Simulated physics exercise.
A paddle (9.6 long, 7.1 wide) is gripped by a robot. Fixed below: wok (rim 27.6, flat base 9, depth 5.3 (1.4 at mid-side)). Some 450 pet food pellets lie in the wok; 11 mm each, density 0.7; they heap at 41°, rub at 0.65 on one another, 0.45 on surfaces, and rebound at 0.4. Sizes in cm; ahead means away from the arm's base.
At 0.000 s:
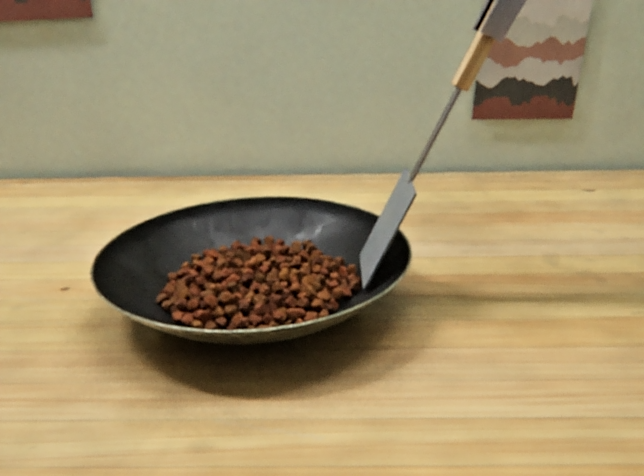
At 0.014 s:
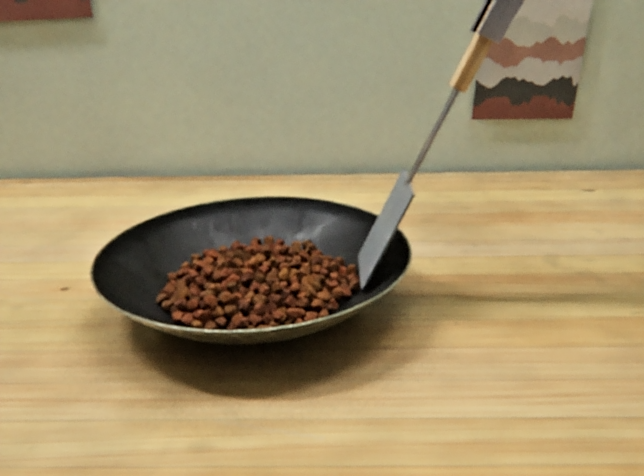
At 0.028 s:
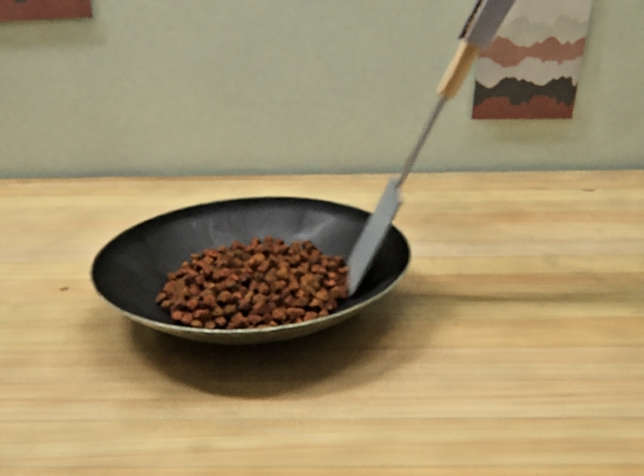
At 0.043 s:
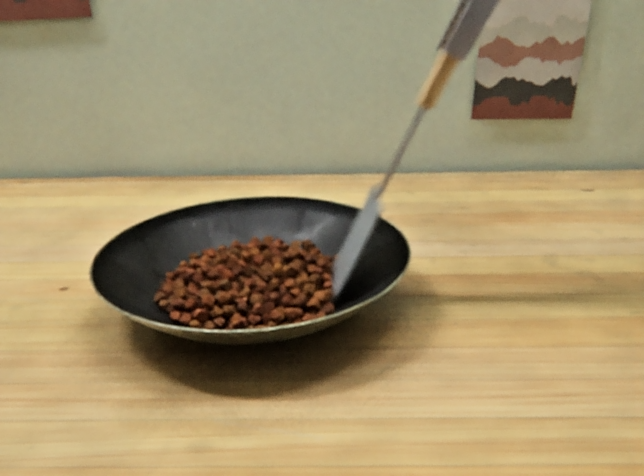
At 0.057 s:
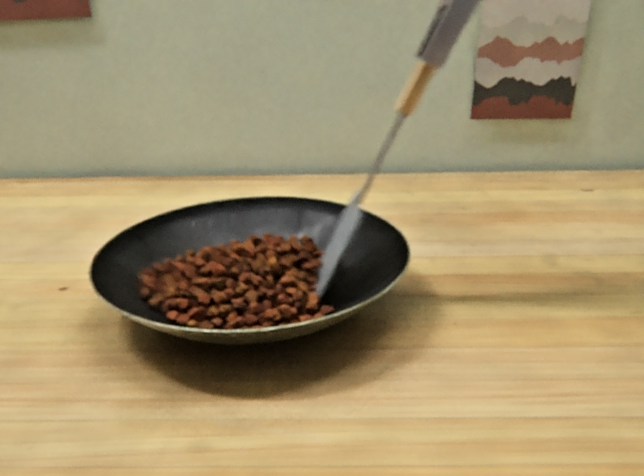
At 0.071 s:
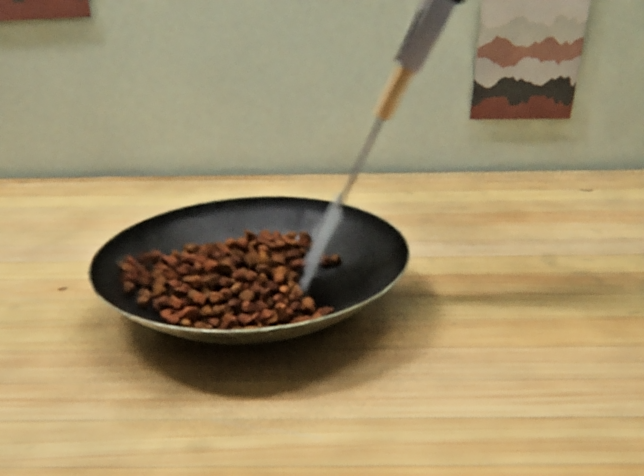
A paddle gripped by a robot pushes brown pellets leftward in a black wok.
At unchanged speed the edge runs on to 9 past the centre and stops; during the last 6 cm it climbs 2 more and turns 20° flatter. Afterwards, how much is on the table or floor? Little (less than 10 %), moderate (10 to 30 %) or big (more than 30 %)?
On the table or floor the share is big, more than 30 %.
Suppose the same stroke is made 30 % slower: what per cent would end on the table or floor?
It would be near 35 per cent.
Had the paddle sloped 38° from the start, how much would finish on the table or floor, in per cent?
In that case some 35 per cent.
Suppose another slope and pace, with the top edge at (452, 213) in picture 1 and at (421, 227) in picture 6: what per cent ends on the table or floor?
About 15 per cent.
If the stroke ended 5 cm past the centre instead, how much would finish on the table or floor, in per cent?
Then about 5 per cent.
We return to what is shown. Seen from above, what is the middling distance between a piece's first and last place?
About 8 cm.
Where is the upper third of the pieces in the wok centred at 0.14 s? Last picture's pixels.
At about (172, 255).
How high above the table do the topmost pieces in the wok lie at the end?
Some 5.0 cm.
After 0.11 s, sloping 65°, highest piece 7 above the table; 449 in the wok, 1 on the blade or in flight.
After 0.14 s, sloping 60°, highest piece 9 above the table; 443 in the wok, 7 on the blade or in flight.
After 0.36 s, sloping 45°, highest piece 9 above the table; 265 in the wok, 115 on the table or floor, 70 on the blade or in flight.
After 1.41 s, sloping 45°, highest piece 6 above the table; 264 in the wok, 186 on the table or floor.
At rest, 264 in the wok, 186 on the table or floor. That is 41 % on the table or floor.
